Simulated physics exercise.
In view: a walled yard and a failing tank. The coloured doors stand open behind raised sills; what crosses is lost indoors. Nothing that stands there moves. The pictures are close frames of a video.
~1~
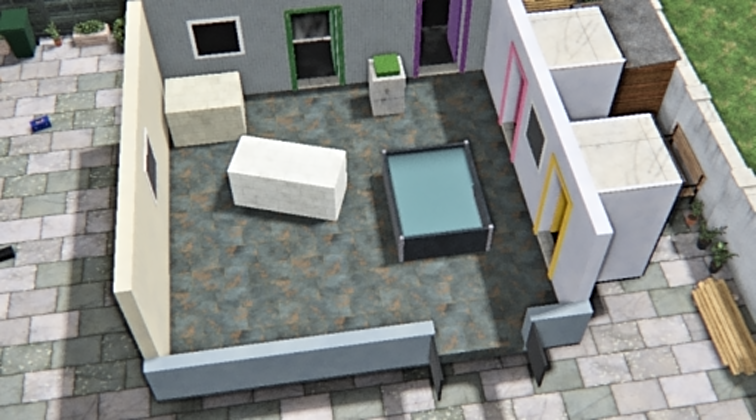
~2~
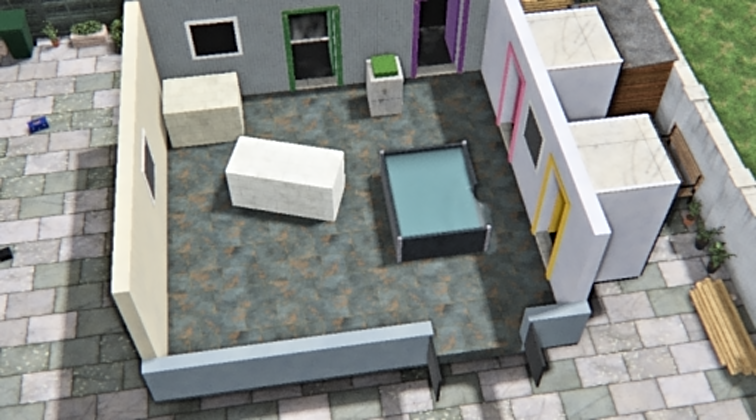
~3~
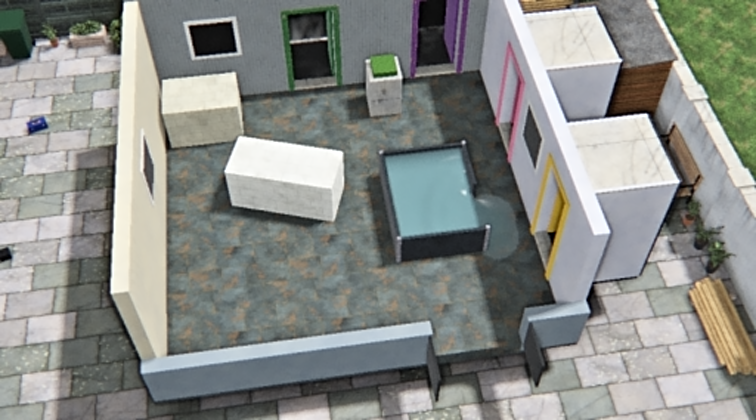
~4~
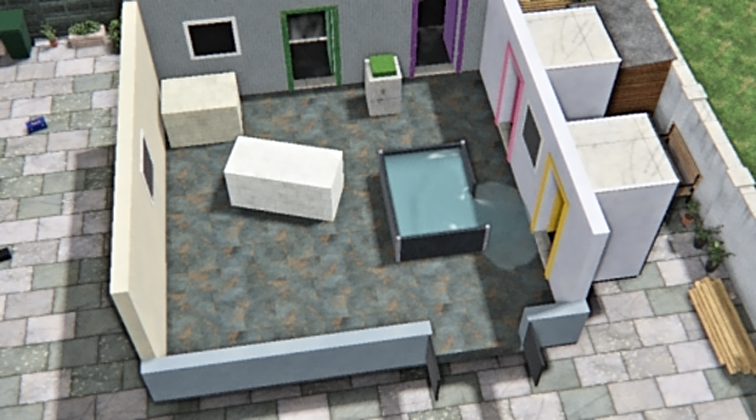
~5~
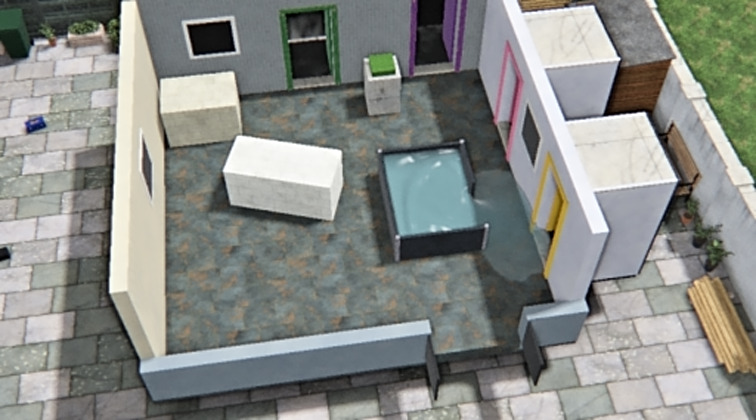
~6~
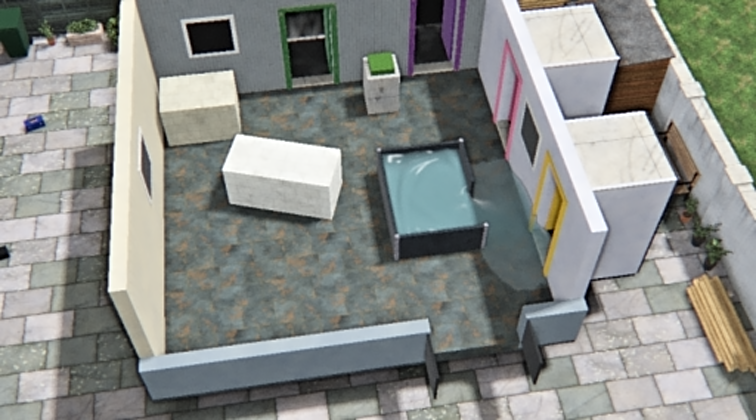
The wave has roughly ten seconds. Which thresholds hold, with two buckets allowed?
The purple door floods; the green door holds within the limit; the pink door holds within the limit; the yellow door floods.
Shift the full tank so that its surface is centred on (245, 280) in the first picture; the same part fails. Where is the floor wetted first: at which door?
First comes the yellow door.
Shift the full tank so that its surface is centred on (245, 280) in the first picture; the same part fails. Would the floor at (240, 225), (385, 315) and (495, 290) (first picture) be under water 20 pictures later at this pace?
One after the other: Free of water, wet, flooded.
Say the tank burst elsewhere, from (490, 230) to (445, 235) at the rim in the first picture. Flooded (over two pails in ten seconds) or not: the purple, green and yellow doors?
In short: Purple takes less; green keeps below it; yellow stays under.
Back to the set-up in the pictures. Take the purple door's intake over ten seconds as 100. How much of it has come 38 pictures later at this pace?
Near 95 in a hundred.
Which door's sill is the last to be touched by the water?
The green-painted one.
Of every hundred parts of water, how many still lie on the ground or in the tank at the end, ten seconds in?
Some 68 per cent.
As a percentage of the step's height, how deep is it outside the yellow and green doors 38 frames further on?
In turn 130 and 50 per cent.
A moment on, water covers 10 % of the floor; the purple door not reached, the green door not reached, the pink door wet at the sill, nothing in, the yellow door over two buckets in.
Next, water covers 20 % of the floor; the purple door not reached, the green door not reached, the pink door wet at the sill, nothing in, the yellow door far over two buckets in.
Then, water covers 35 % of the floor; the purple door over two buckets in, the green door not reached, the pink door wet at the sill, nothing in, the yellow door far over two buckets in.
Later, water covers 60 % of the floor; the purple door over two buckets in, the green door wet at the sill, nothing in, the pink door wet at the sill, nothing in, the yellow door far over two buckets in.
In the end, water covers 75 % of the floor; the purple door over two buckets in, the green door wet at the sill, nothing in, the pink door wet at the sill, nothing in, the yellow door far over two buckets in.
